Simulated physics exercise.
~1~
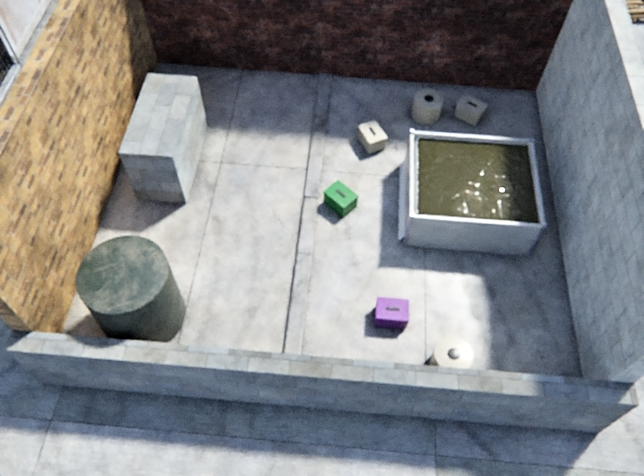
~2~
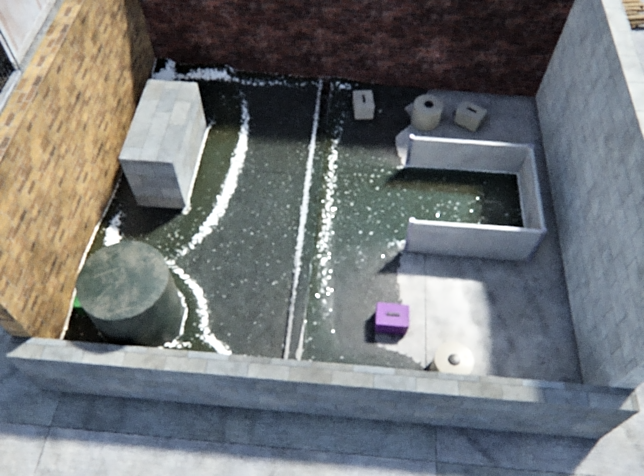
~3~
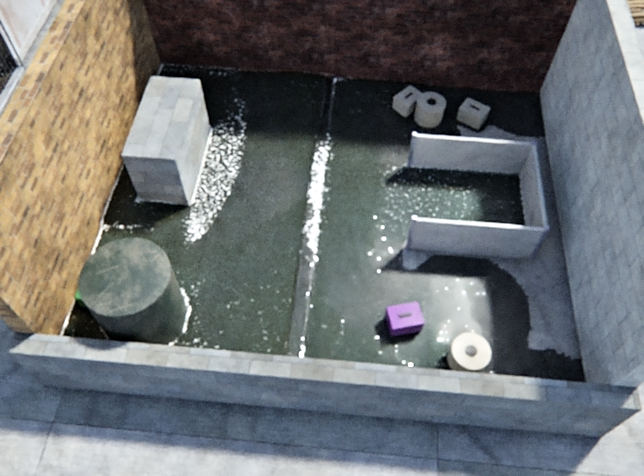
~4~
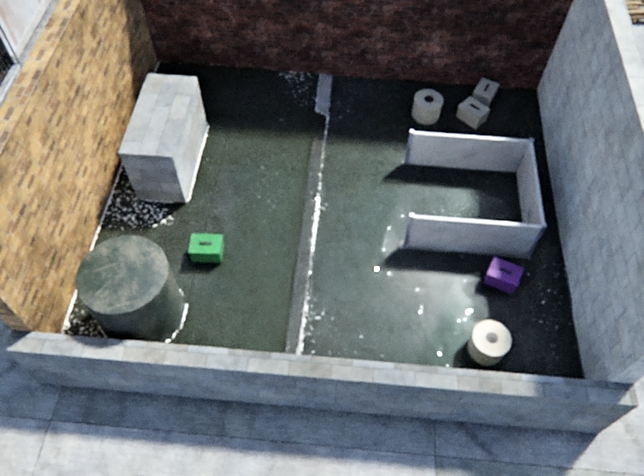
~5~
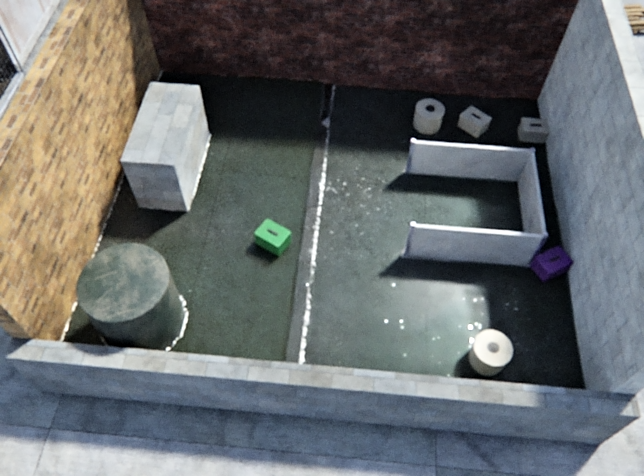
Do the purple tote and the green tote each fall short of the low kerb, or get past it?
The purple tote falls short and stays on the tank's side of the kerb, while the green tote gets past it and ends on the left side.
